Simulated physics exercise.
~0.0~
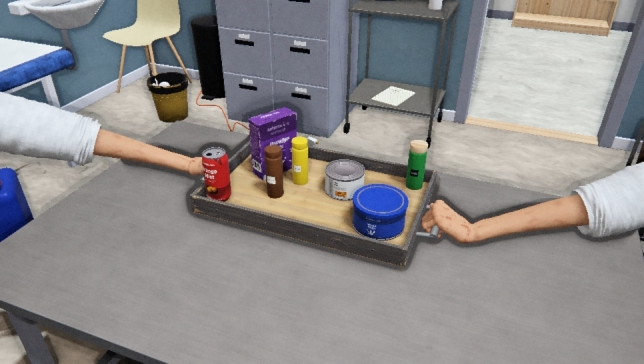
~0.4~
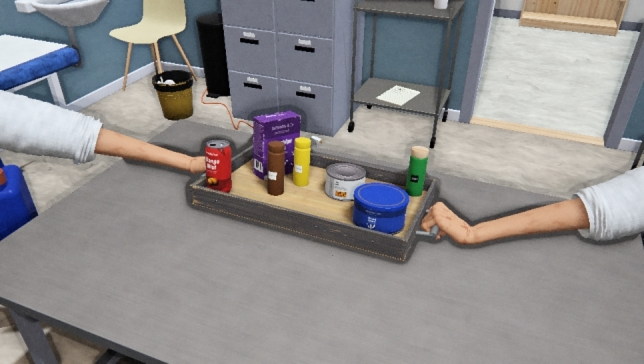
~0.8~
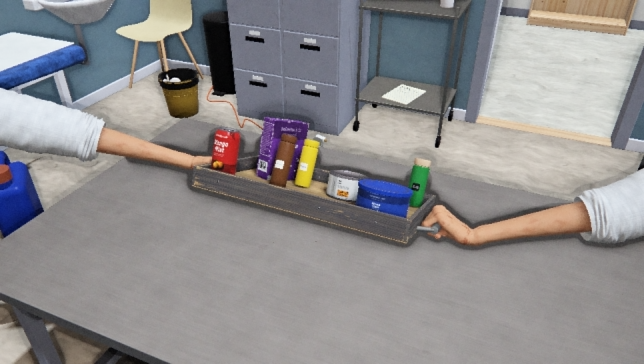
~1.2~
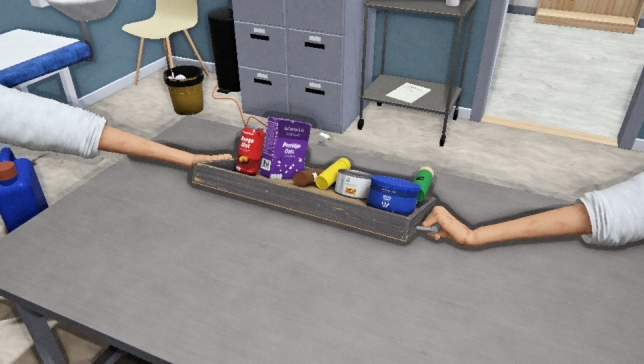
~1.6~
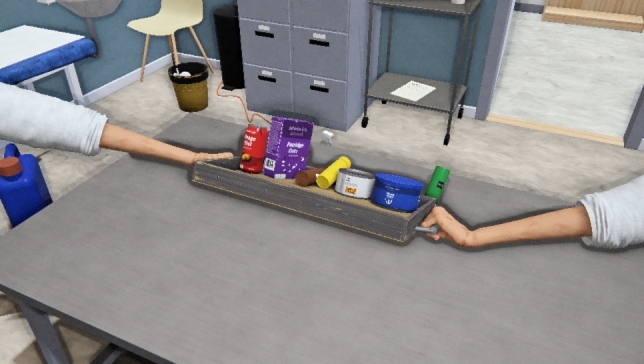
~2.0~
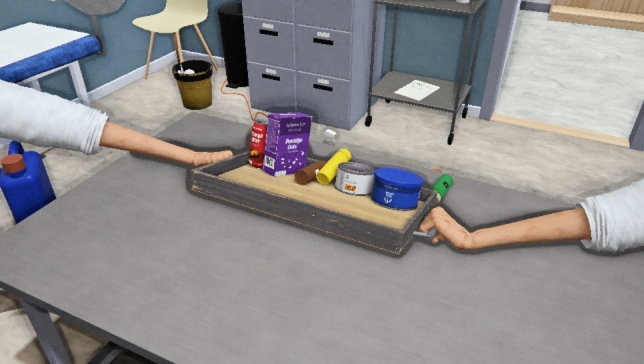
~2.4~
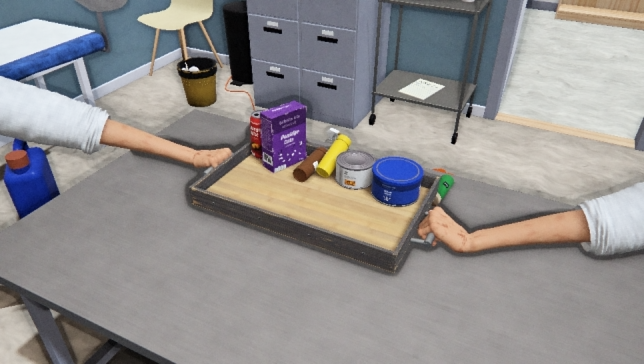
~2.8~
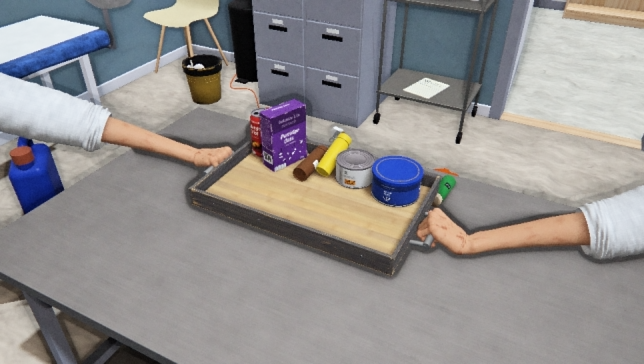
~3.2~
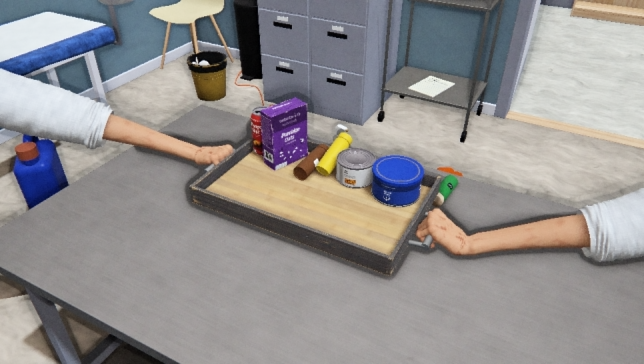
Two hands tipping a tray of containers away and levelling it, brown and yellow shakers toppling, green one ending off the tray.
